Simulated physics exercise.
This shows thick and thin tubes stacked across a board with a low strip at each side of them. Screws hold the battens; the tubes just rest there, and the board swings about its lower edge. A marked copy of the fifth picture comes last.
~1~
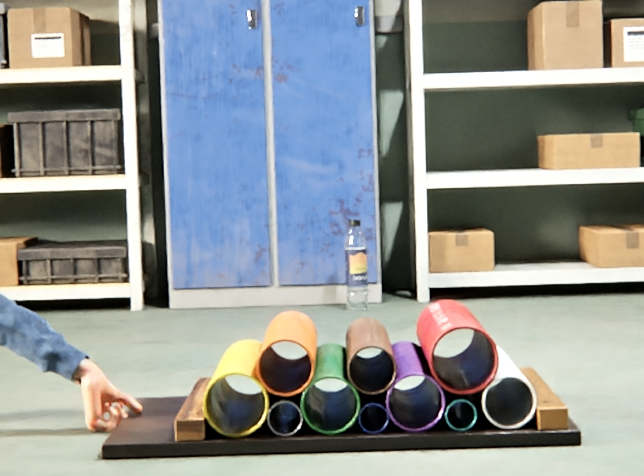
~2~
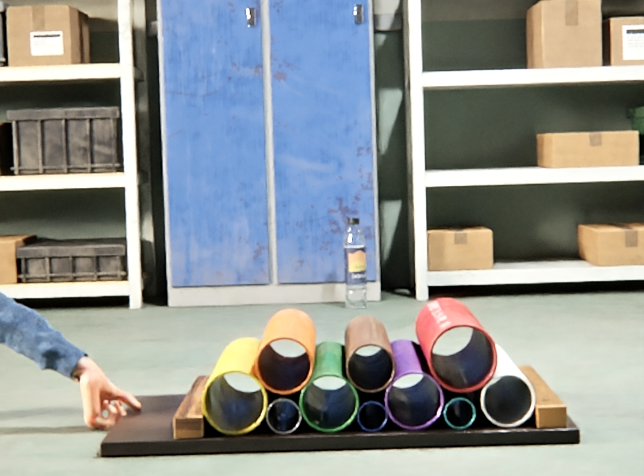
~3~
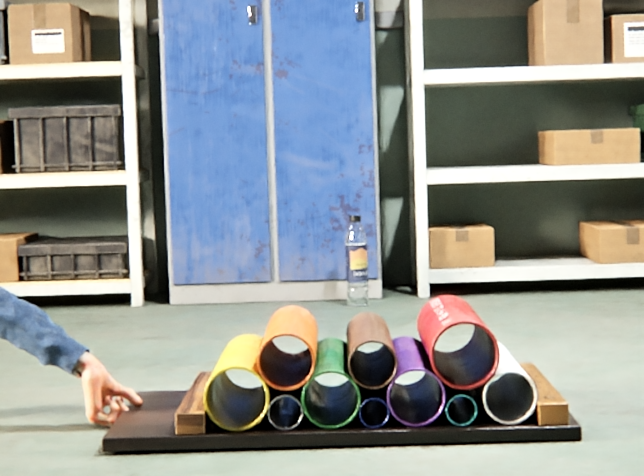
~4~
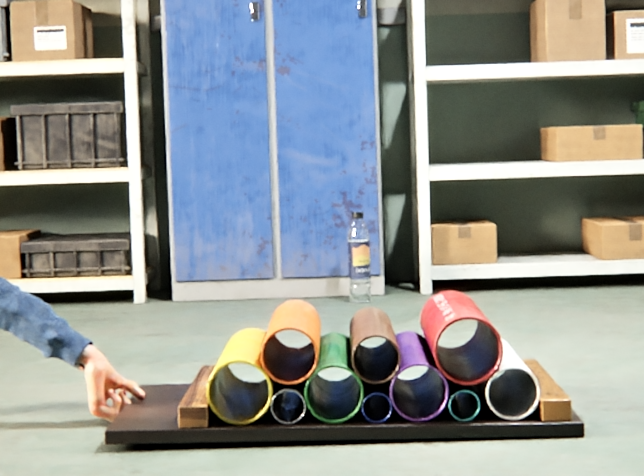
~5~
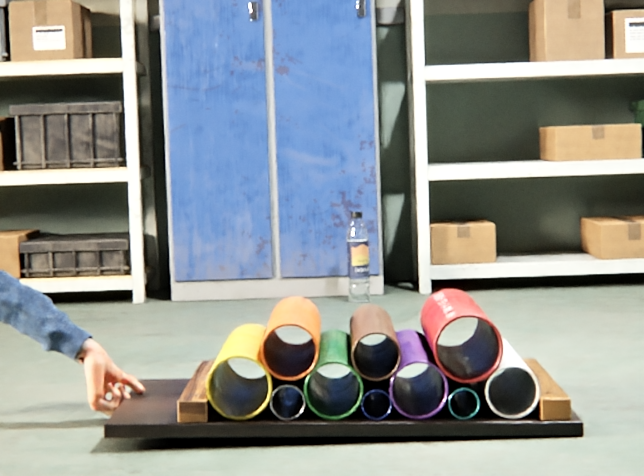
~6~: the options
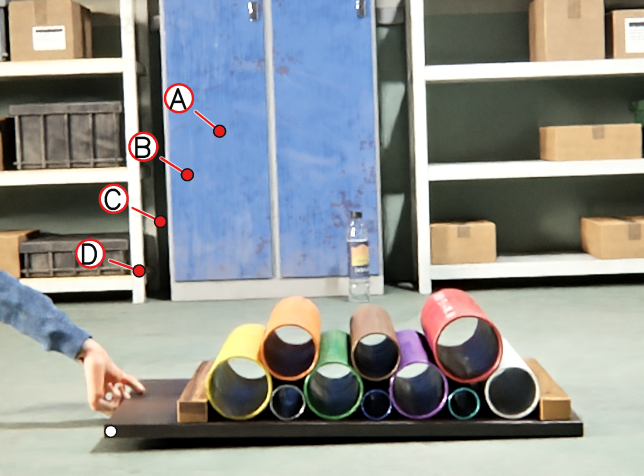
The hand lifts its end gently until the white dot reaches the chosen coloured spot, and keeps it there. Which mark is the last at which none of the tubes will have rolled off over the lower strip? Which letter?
Stop at B.
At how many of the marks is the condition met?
The number is three.
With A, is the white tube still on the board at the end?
Yes, with A.
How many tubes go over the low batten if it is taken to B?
At B the number is none.
On the marked copy, A at (219, 131); B at (188, 175); C at (160, 221); D at (139, 271); the white dot at (111, 431).
Taking B. A third of the way, board at 19°.
Two thirds of the way, board at 35°.
When it is over, board at 35°, none over the low batten.
As for the rest, A one over the low batten (red); C none over the low batten; D none over the low batten.
